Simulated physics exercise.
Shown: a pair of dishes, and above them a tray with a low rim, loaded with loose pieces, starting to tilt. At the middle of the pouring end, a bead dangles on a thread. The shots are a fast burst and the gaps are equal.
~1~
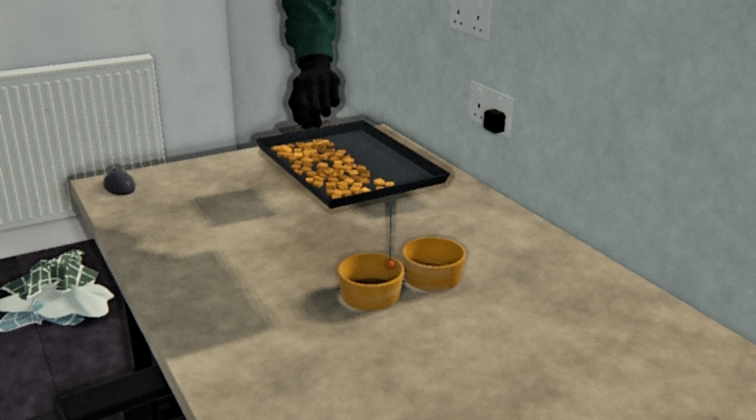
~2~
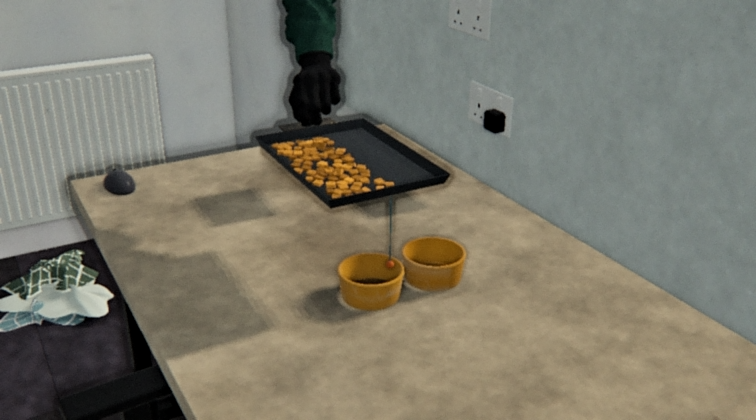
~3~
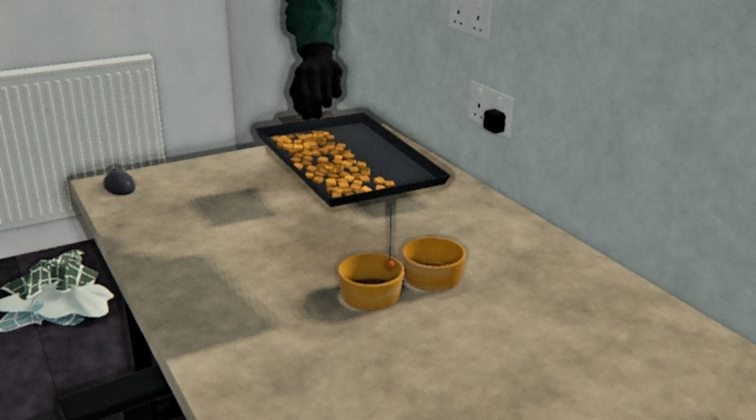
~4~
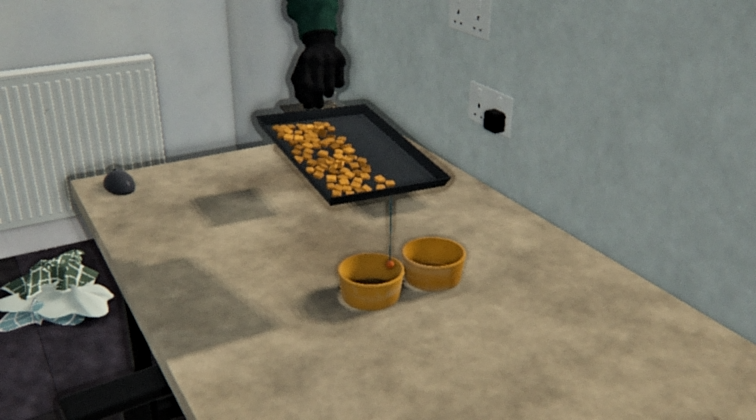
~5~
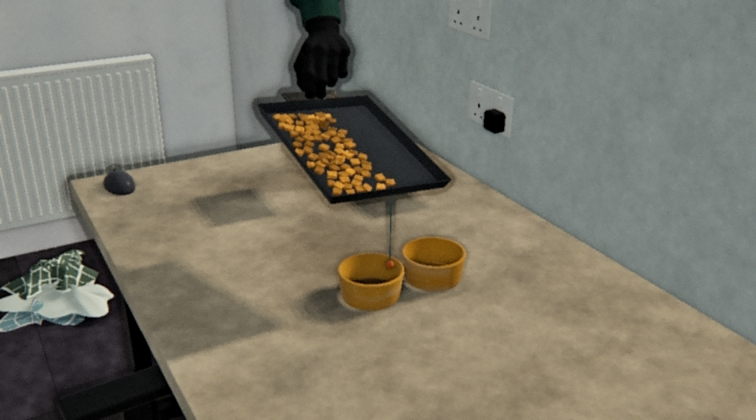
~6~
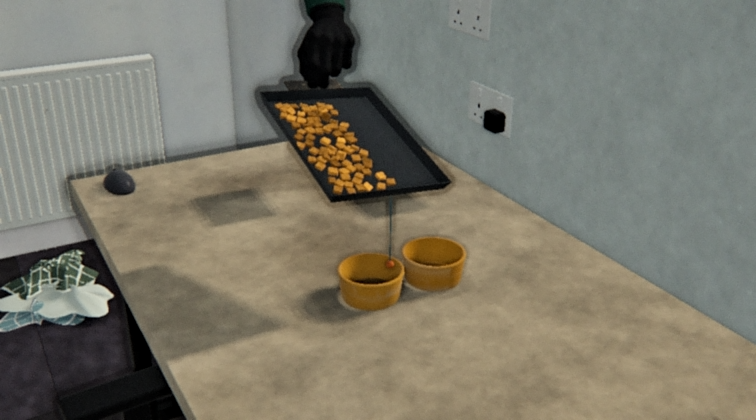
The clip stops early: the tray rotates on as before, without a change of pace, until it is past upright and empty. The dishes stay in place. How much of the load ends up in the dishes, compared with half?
The dishes end up with less than half of it.
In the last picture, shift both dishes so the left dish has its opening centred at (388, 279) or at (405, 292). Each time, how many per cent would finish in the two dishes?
Around 70 % followed by around 50 %.
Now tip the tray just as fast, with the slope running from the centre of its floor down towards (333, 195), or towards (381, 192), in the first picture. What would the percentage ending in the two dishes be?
First heading 0 %, second heading 0 %.
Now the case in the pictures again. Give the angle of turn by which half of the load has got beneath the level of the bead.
90°.
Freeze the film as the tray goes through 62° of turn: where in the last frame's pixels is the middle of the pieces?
Look close to (414, 187) in the last picture.
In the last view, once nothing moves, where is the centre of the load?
Somewhere close to (447, 294) in the last picture.
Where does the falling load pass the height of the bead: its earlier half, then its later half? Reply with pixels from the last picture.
Around (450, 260) at first; around (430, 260) after that.
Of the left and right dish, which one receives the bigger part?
So the winner turns out to be the right-side one.
Soon, tray tipped steeply; most on the tray; about a quarter in the air.
A while on, tray tipped past a quarter turn; a stray few on the tray; about a third in the right dish; about half outside both; about a quarter in the air.
Towards the end, tray tipped past a quarter turn; about a third in the right dish; about two thirds outside both.
Finally, tray tipped past a quarter turn; none in the left dish; about a third in the right dish; about two thirds outside both.
